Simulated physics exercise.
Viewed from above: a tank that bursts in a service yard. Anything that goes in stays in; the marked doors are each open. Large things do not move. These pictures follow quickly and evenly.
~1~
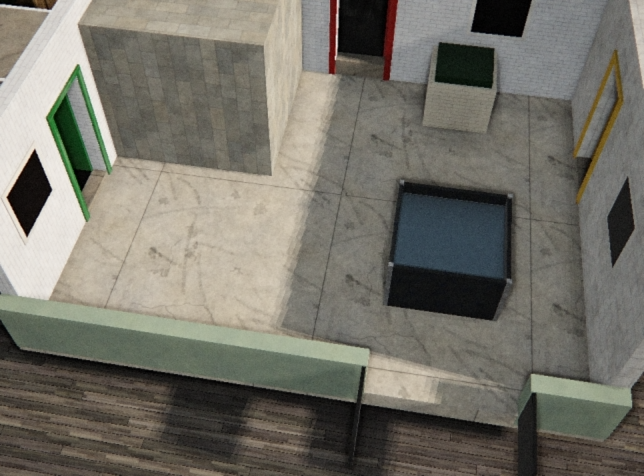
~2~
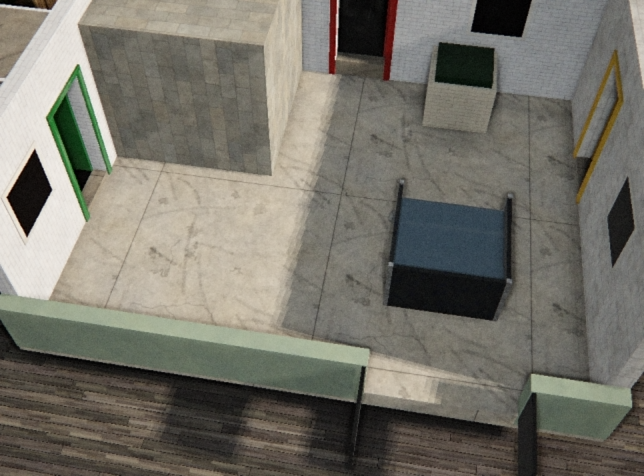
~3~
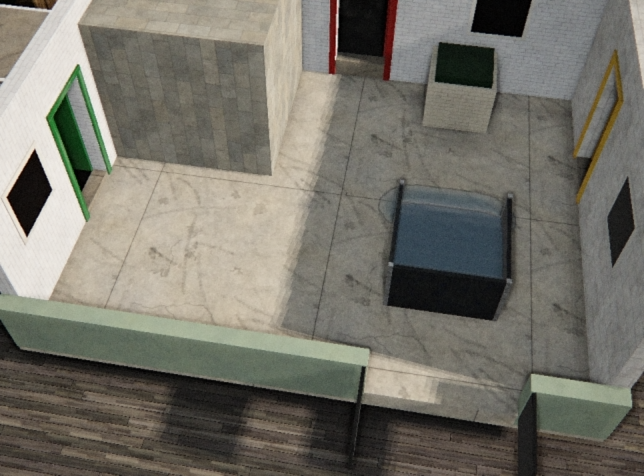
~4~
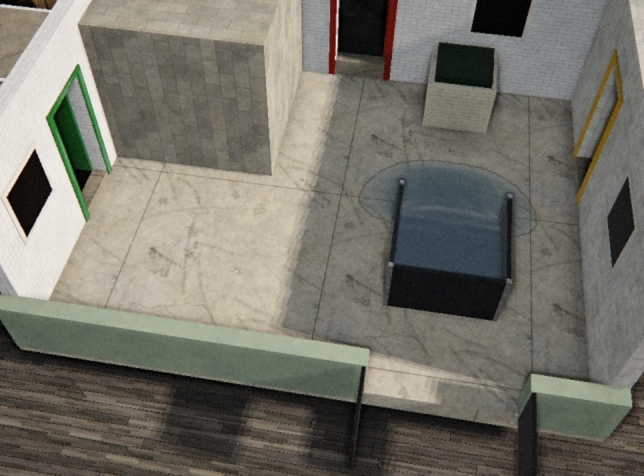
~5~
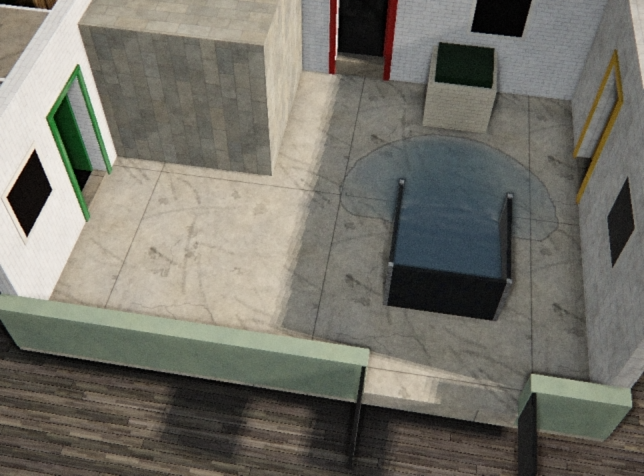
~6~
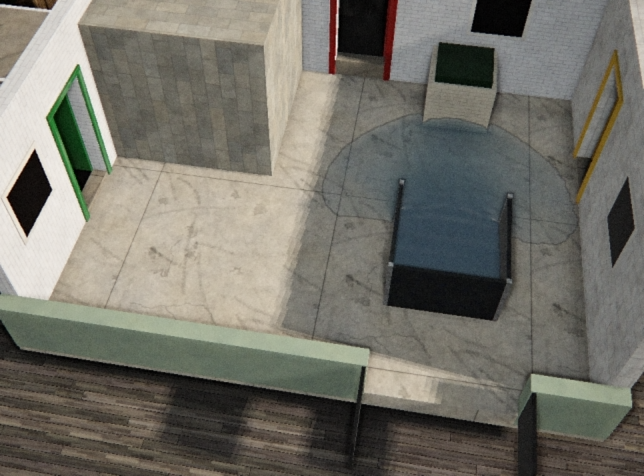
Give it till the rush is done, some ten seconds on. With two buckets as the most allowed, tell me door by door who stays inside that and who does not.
The green door receives no more than two buckets. The red door receives no more than two buckets. The yellow door receives more than two buckets.
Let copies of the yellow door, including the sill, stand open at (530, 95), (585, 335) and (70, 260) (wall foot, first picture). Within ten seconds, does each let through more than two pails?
They turn out over, short and short.
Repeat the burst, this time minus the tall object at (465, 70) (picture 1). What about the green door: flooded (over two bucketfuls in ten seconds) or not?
Result - green door doesn't reach it.
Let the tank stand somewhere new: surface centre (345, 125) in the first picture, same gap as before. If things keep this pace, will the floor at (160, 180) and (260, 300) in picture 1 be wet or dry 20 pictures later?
Bone-dry, soaked.
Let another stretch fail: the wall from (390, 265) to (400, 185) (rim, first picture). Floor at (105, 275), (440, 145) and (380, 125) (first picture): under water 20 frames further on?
Soaked, untouched, untouched.
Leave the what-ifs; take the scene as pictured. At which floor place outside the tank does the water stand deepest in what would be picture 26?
That would be (489, 96).
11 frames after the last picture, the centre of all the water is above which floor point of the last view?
Roughly (442, 157).
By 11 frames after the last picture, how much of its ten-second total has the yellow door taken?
About 10 per cent.
A moment on, water covers 35 % of the floor; the green door not reached, the red door wet at the sill, nothing in, the yellow door wet at the sill, nothing in.
Next, water covers 35 % of the floor; the green door not reached, the red door wet at the sill, nothing in, the yellow door under two buckets in.
Then, water covers 40 % of the floor; the green door not reached, the red door wet at the sill, nothing in, the yellow door over two buckets in.
Later, water covers 75 % of the floor; the green door not reached, the red door wet at the sill, nothing in, the yellow door over two buckets in.
In the end, water covers 90 % of the floor; the green door wet at the sill, nothing in, the red door wet at the sill, nothing in, the yellow door over two buckets in.
